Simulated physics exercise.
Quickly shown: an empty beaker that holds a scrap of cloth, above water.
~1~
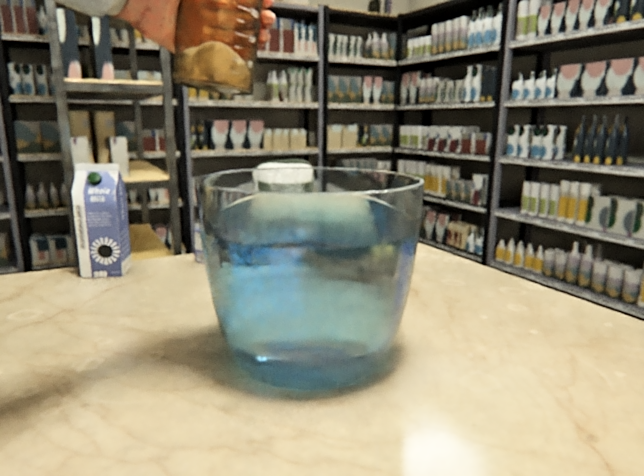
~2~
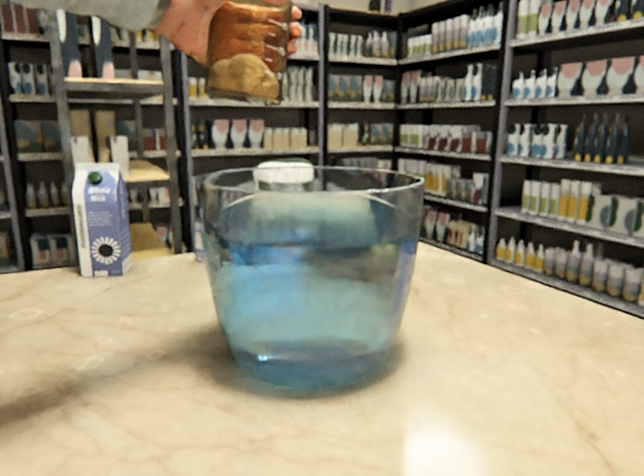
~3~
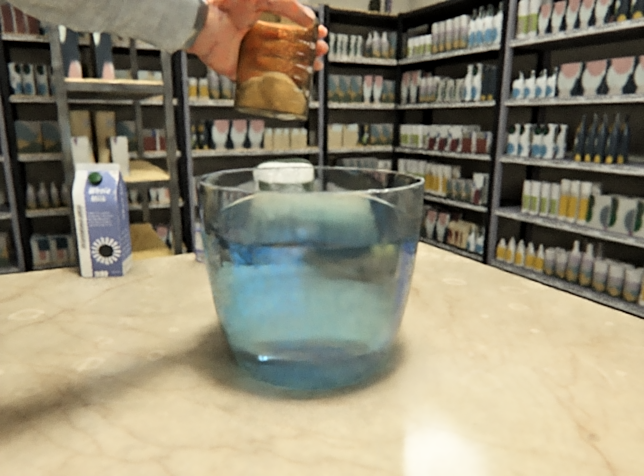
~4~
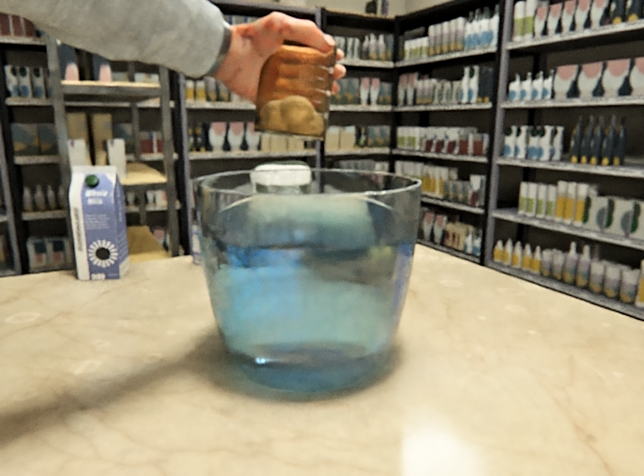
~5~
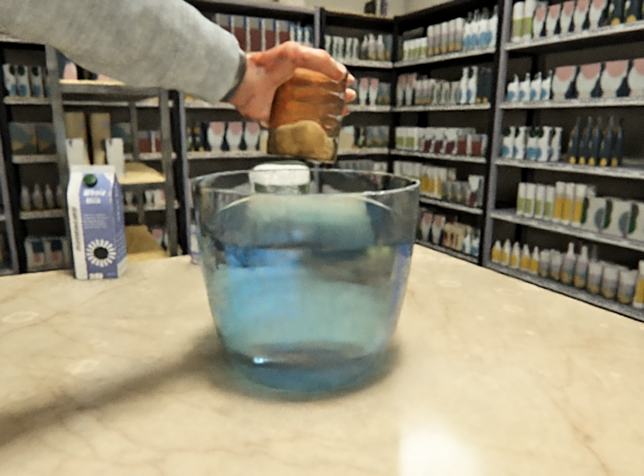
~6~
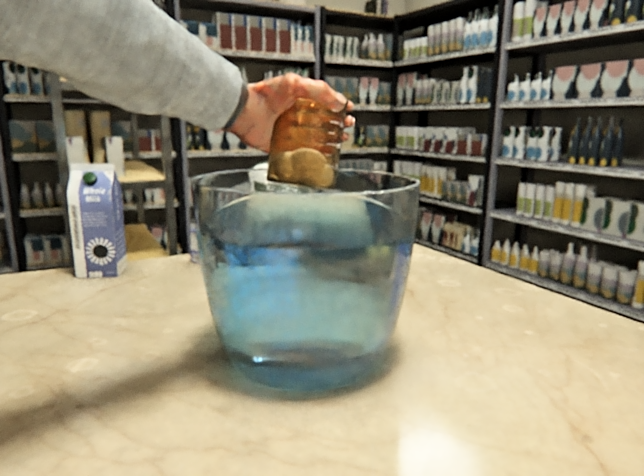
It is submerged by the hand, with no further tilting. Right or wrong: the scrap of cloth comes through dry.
Wrong.
Soon after, the beaker enters the water.
Later, water pours in as the air escapes.
In the end, the beaker is under, flooded, and the scrap of cloth is wet.
